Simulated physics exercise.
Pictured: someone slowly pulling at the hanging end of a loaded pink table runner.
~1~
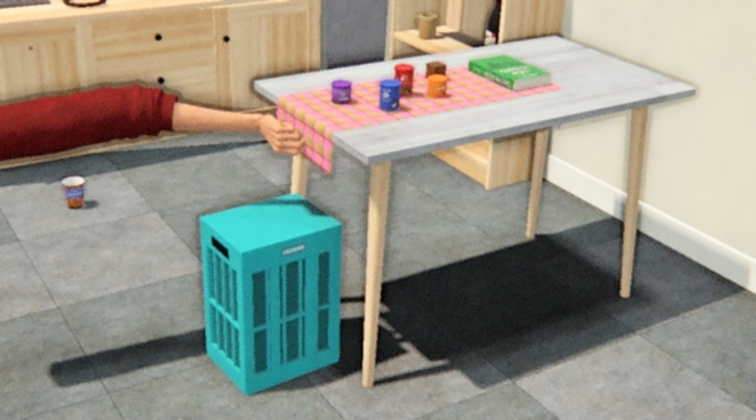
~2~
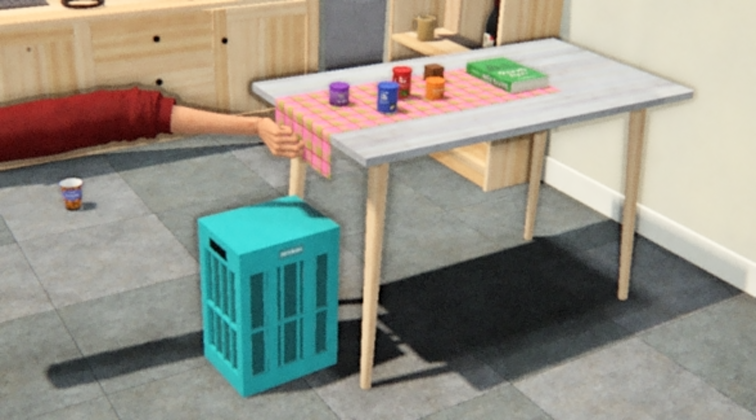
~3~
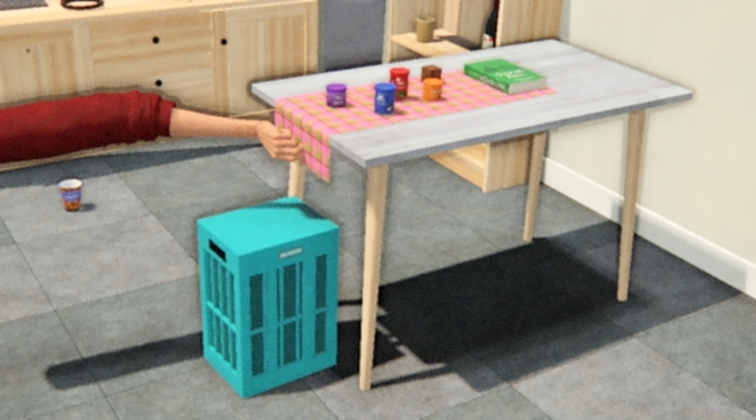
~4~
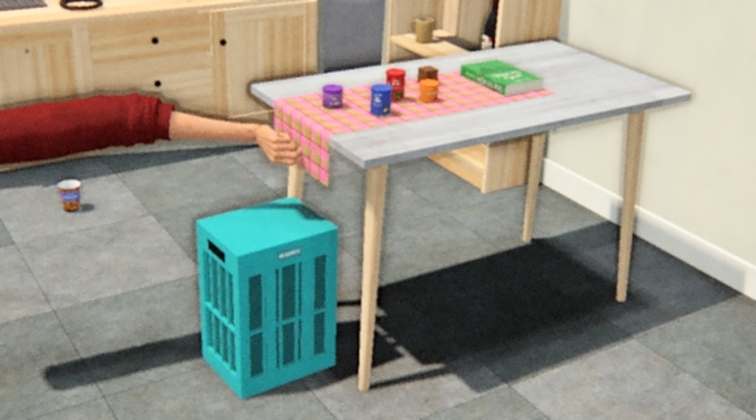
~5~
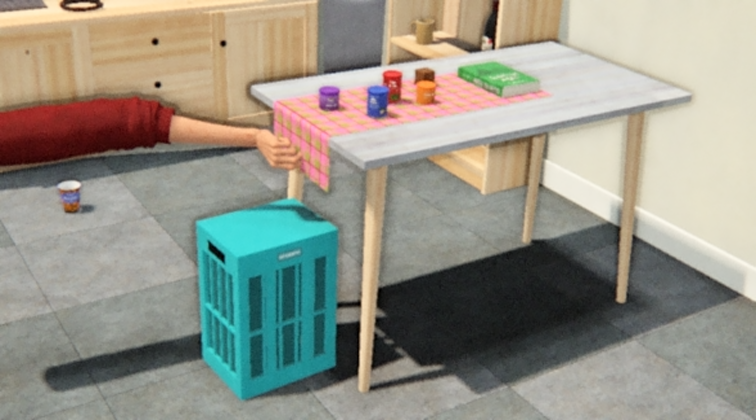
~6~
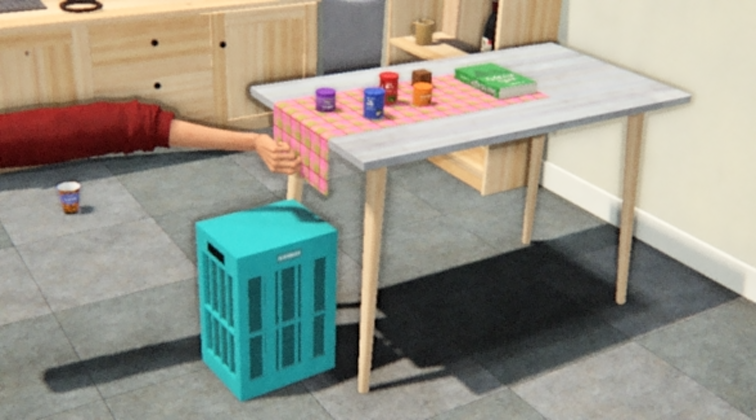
Kitchen table, a red-sleeved arm slowly pulling the hanging end of a pink checked runner, small pots and book shifting slightly left.
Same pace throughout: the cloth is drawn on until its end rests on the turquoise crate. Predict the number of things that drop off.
Count: One.
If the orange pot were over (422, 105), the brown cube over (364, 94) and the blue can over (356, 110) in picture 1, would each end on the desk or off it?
Orange pot: Still on; brown cube: Still on; blue can: Off.
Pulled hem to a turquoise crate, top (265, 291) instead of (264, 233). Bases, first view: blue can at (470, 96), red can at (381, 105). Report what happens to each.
The blue can? Safe. The red can? Lost.
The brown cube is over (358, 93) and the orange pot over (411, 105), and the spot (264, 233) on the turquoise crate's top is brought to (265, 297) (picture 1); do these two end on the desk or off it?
The brown cube falls; the orange pot tumbles off.
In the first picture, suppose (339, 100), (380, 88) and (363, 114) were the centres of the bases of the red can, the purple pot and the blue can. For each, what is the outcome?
I'd say the red can takes a fall, the purple pot hangs on, and the blue can takes a fall.
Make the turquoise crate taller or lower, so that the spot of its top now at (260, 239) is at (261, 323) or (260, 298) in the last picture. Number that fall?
4 and 3.
Soon after, hem near (298, 201); all still up.
After that, hem on the crate; purple pot gone.
In the end, hem on the crate; purple pot gone. Over the edge go one.
